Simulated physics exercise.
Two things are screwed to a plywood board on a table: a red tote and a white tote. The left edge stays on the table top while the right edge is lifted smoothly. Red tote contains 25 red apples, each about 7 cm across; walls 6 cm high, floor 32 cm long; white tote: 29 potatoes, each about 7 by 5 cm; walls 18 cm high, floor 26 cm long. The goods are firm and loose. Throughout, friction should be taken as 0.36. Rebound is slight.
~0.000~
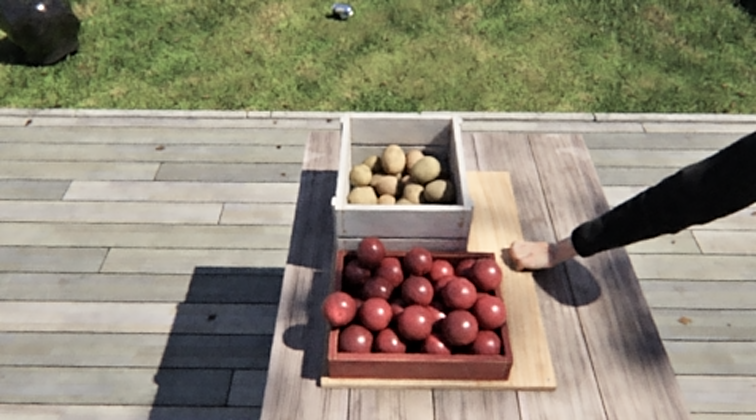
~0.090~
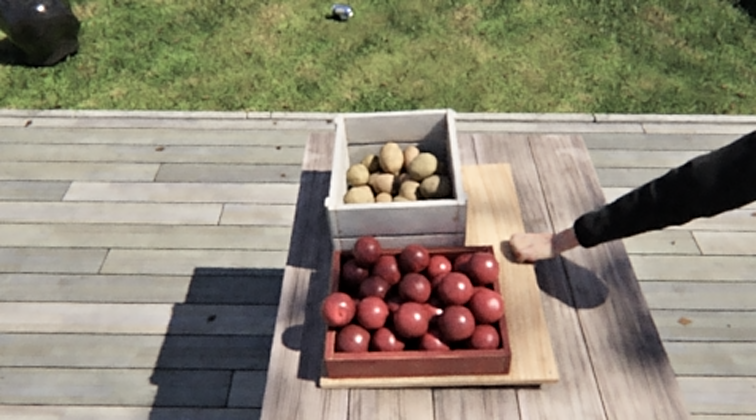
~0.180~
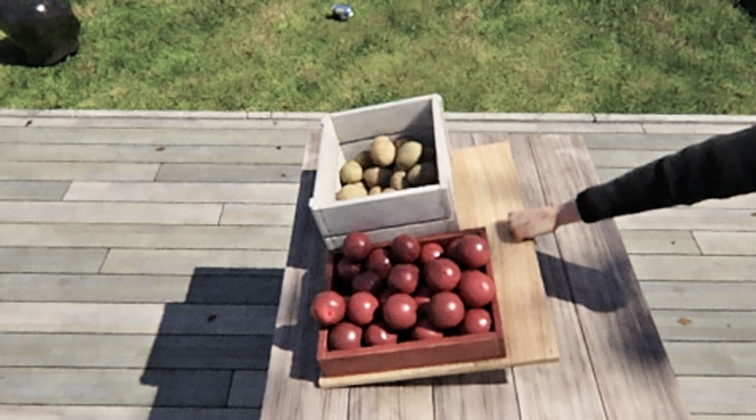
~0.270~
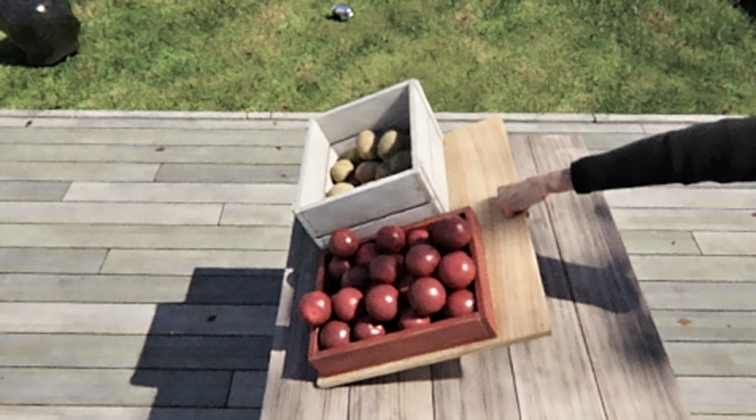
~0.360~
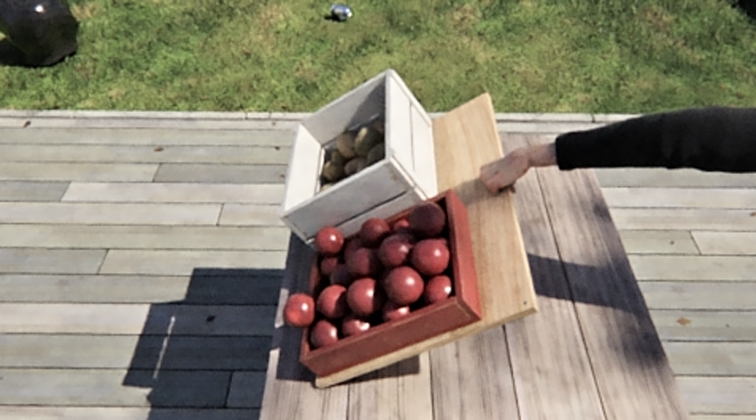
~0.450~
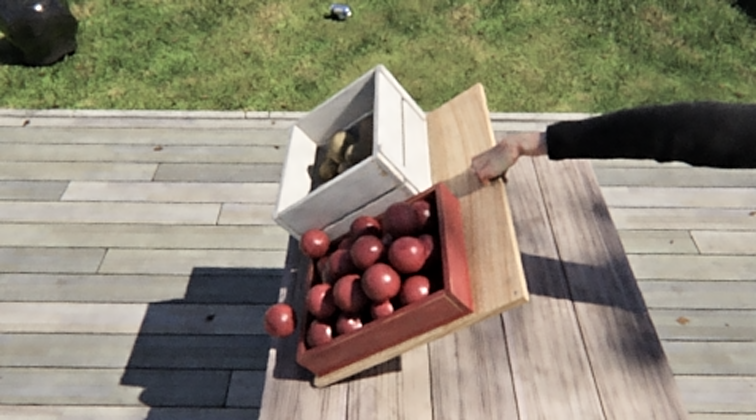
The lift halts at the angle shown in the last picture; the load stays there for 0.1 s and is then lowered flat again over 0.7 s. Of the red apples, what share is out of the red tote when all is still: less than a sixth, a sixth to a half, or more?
Half to five sixths remain.
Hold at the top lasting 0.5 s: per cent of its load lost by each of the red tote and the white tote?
That would cost red tote 40 per cent of its load and white tote 0 per cent.
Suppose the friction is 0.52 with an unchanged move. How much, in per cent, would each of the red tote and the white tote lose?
Then the red tote sheds 30 per cent, while the white tote sheds 0 per cent.
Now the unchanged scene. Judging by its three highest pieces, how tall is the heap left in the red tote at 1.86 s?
I'd say some 10 cm high.
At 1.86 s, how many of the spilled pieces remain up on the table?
About 0 of them.
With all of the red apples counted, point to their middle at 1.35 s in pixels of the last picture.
At about (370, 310) in pixels.
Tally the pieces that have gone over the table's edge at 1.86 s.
Around 8.
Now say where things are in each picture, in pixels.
In the first frame (we follow the rim corner now nearest the camera), red tote at (506, 359); white tote at (465, 208); tilt 0°; nothing out yet.
Red tote at (504, 352); white tote at (458, 202); tilt 4°, in the second frame.
Red tote at (496, 335); white tote at (440, 187); tilt 13°, in the third frame.
Red tote at (478, 315); white tote at (413, 171); tilt 25°, in the fourth frame.
Red tote at (456, 299); white tote at (385, 161); tilt 34°, in the fifth frame.
Red tote at (445, 292); white tote at (373, 157); tilt 38°; 1 out, the lowest apple at (281, 321), in the sixth frame.
After 0.67 s, tilt 35°; 4 of 25 out of the red tote and 0 of 29 out of the white tote.
After 0.96 s, tilt 14°; 8 of 25 out of the red tote and 0 of 29 out of the white tote.
After 1.35 s, tilt 0°; 8 of 25 out of the red tote and 0 of 29 out of the white tote.
Final count (at 1.86 s), 8 of 25 out of the red tote and 0 of 29 out of the white tote. Asked share, 8 of 25, 32 per cent.
